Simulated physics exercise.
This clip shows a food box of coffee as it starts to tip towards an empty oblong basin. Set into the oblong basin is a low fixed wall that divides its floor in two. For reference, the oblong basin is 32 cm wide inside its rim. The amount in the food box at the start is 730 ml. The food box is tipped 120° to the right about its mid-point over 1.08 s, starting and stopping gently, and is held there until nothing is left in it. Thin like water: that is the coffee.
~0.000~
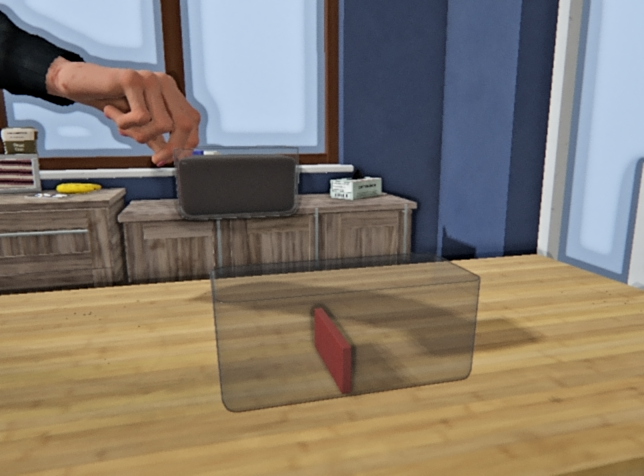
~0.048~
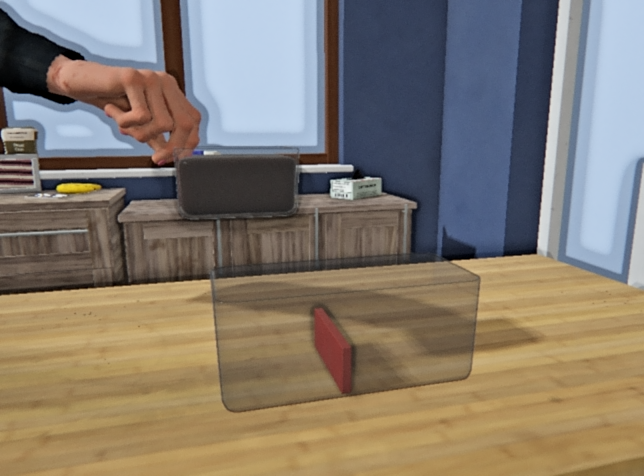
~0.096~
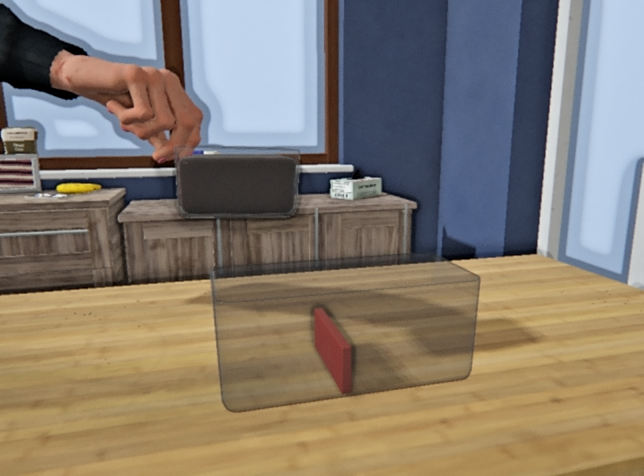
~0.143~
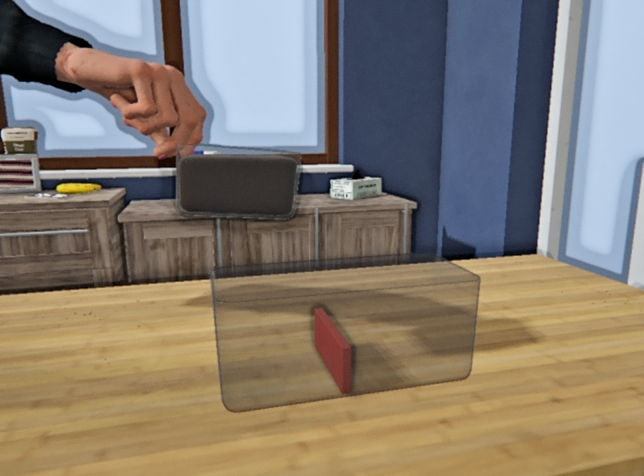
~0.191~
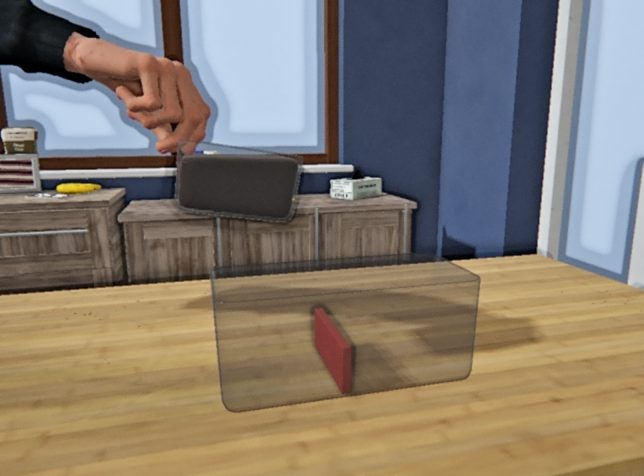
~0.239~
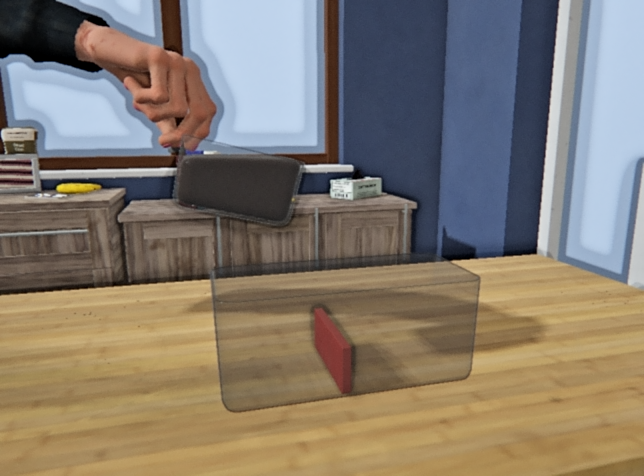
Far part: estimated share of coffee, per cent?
70 per cent.
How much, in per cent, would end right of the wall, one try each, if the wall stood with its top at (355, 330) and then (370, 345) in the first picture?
First try about 40 %, second try about 30 %.
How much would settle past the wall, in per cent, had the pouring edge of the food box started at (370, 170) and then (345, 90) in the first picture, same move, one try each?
The first try gives around 100 percent, the second around 95 percent.
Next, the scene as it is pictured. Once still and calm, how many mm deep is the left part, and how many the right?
I'd expect close to 10 mm on the left and close to 22 mm on the right.
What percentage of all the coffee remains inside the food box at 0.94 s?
Close to 4 in a hundred.
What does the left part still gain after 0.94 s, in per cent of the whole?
Change: Approx. 8 %.
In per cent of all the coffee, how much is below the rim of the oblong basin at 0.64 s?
26 %, roughly.
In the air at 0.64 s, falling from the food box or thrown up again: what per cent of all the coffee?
It comes to roughly 36 per cent.
By 0.64 s the tilt is 77° and 38 per cent is still to pour, 2 is left of the wall and 24 right of it.
By 0.94 s the tilt is 115° and 4 per cent is still to pour, 21 is left of the wall and 70 right of it.
By 1.25 s the tilt is 120° and 0 per cent is still to pour, 28 is left of the wall and 70 right of it.
By 1.58 s the tilt is 120° and 0 per cent is still to pour, 28 is left of the wall and 71 right of it.
At rest 28 per cent lies left of the wall, 70 right of it and 1 outside.
